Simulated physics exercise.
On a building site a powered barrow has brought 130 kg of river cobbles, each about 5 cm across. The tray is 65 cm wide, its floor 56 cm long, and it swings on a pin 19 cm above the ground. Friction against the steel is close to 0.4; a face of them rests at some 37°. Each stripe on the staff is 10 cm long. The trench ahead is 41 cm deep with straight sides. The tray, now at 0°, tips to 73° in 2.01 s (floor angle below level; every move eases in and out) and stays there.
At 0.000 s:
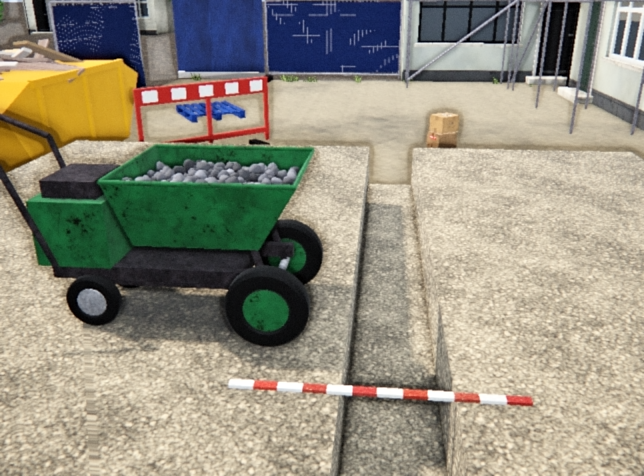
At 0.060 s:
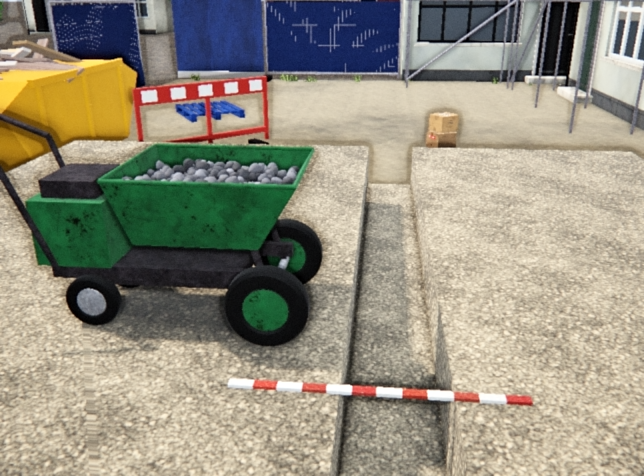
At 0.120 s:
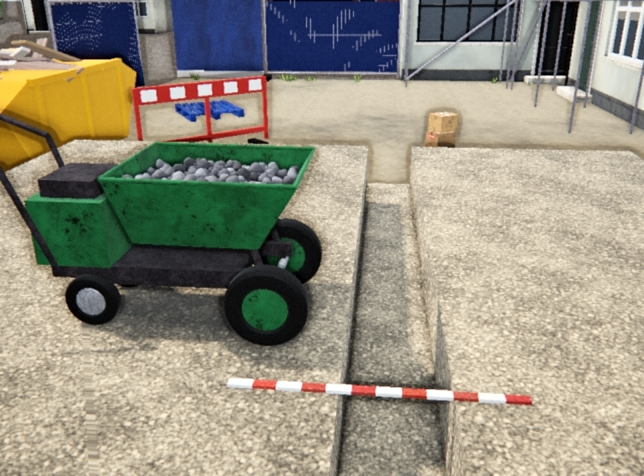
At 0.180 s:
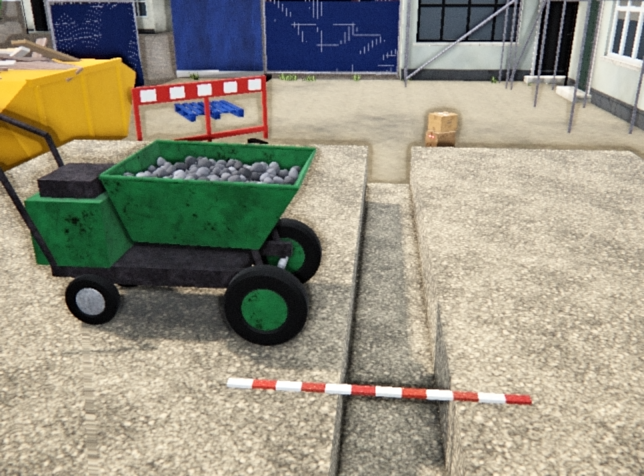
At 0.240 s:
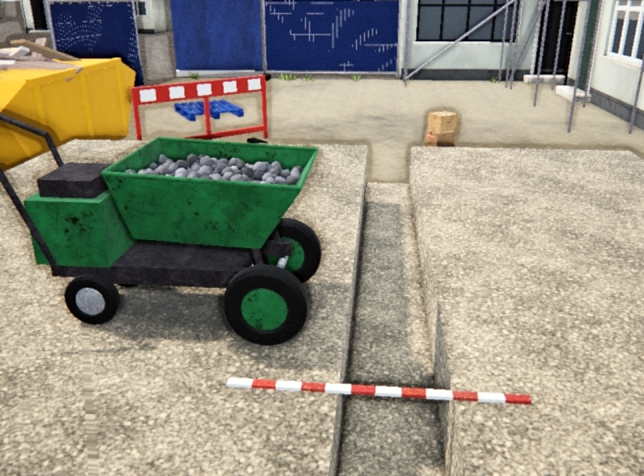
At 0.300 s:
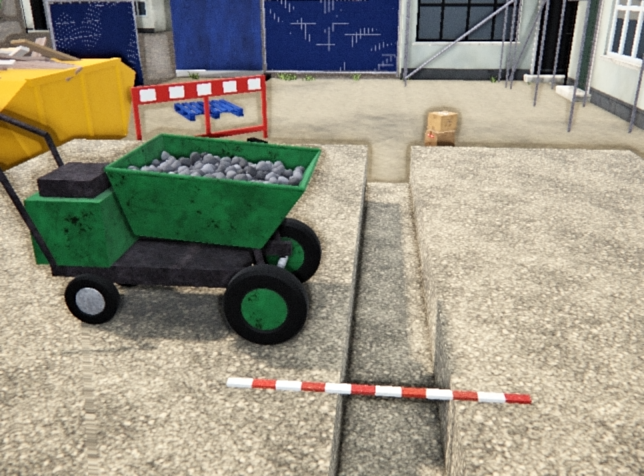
The footage shows a green powered barrow loaded with grey cobbles standing still beside a straight trench crossed by a red-and-white staff, while its tray tilts very slightly forward to the right and the stones barely shift.
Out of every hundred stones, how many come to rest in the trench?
Roughly 76 per cent ends in the trench.
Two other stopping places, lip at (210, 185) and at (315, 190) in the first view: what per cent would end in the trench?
Near 95 per cent from the first place, 60 from the second.
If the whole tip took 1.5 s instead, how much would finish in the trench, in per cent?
Then about 70 per cent.
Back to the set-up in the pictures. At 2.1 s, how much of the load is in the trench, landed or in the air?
About 30 per cent by then.
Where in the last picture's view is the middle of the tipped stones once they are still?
Around (417, 372).
After 1.5 s the floor is at 62°; 100 % in the tray; the foremost stones are at (402, 258).
After 2.1 s the floor is at 73°; 57 % in the tray, 28 % in the trench, 16 % past the trench; the foremost stones are at (523, 307).
After 2.5 s the floor is at 73°; 33 % in the tray, 43 % in the trench, 24 % past the trench; the foremost stones are at (562, 293).
After 4.4 s the floor is at 73°; 0 % in the tray, 76 % in the trench, 24 % past the trench; the foremost stones are at (578, 294).
